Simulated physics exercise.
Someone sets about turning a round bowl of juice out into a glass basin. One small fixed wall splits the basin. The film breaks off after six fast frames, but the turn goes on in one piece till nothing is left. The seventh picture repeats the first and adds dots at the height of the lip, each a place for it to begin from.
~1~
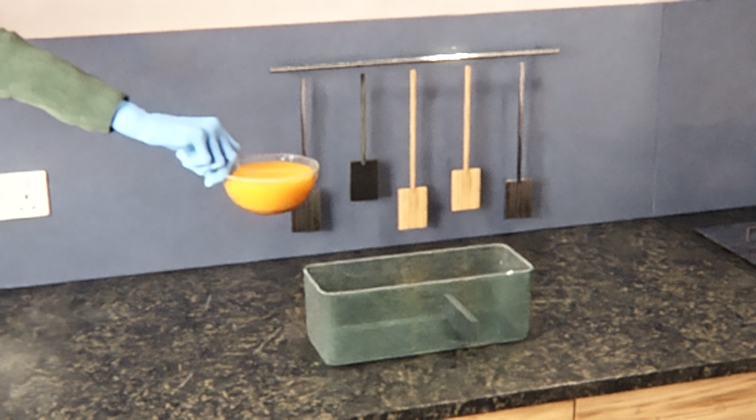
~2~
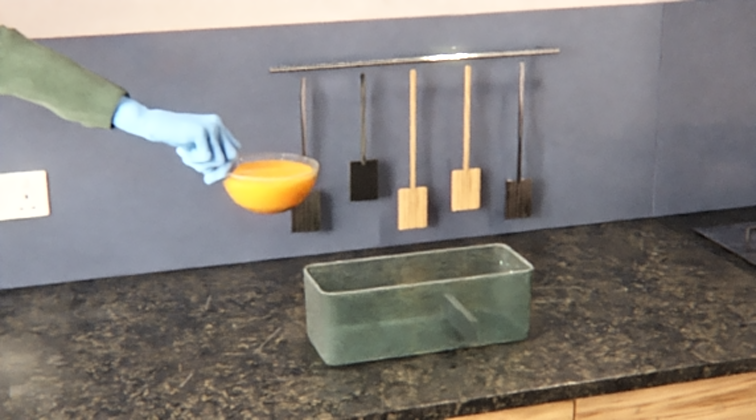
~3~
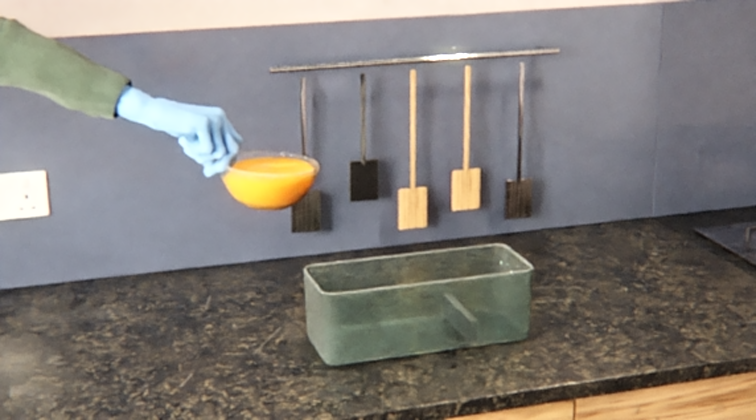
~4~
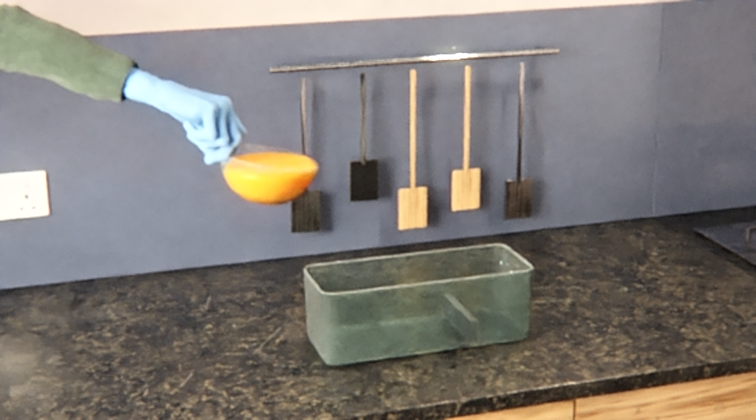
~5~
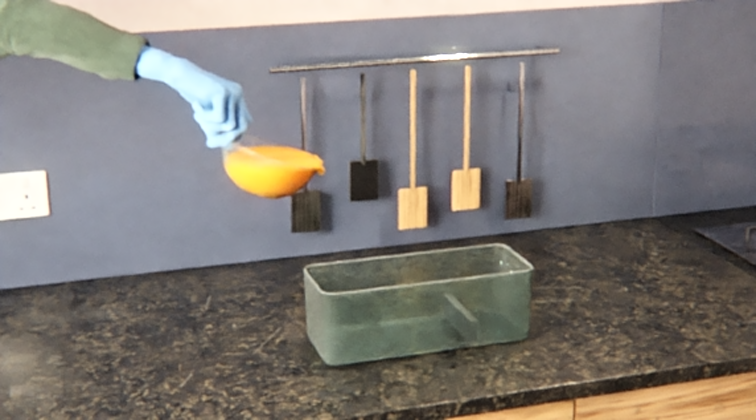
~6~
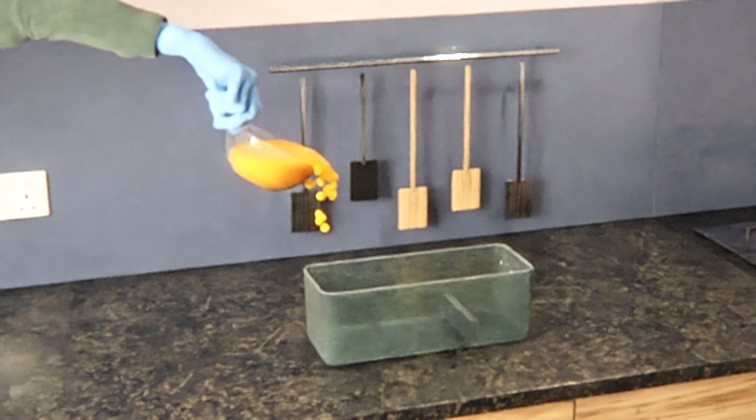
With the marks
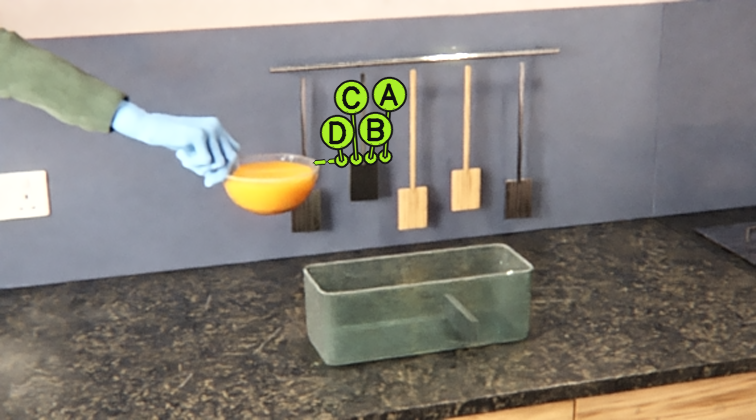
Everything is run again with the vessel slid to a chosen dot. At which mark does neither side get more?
Best: A.
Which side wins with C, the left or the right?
The left side.
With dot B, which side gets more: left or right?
The left one.
On the marked copy, A at (385, 156); B at (370, 157); C at (356, 159); D at (341, 160).
With A, about 50 % ends left of the wall and 49 % right of it.
With B, about 86 % ends left of the wall and 12 % right of it.
With C, about 90 % ends left of the wall and 9 % right of it.
With D, about 87 % ends left of the wall and 11 % right of it.
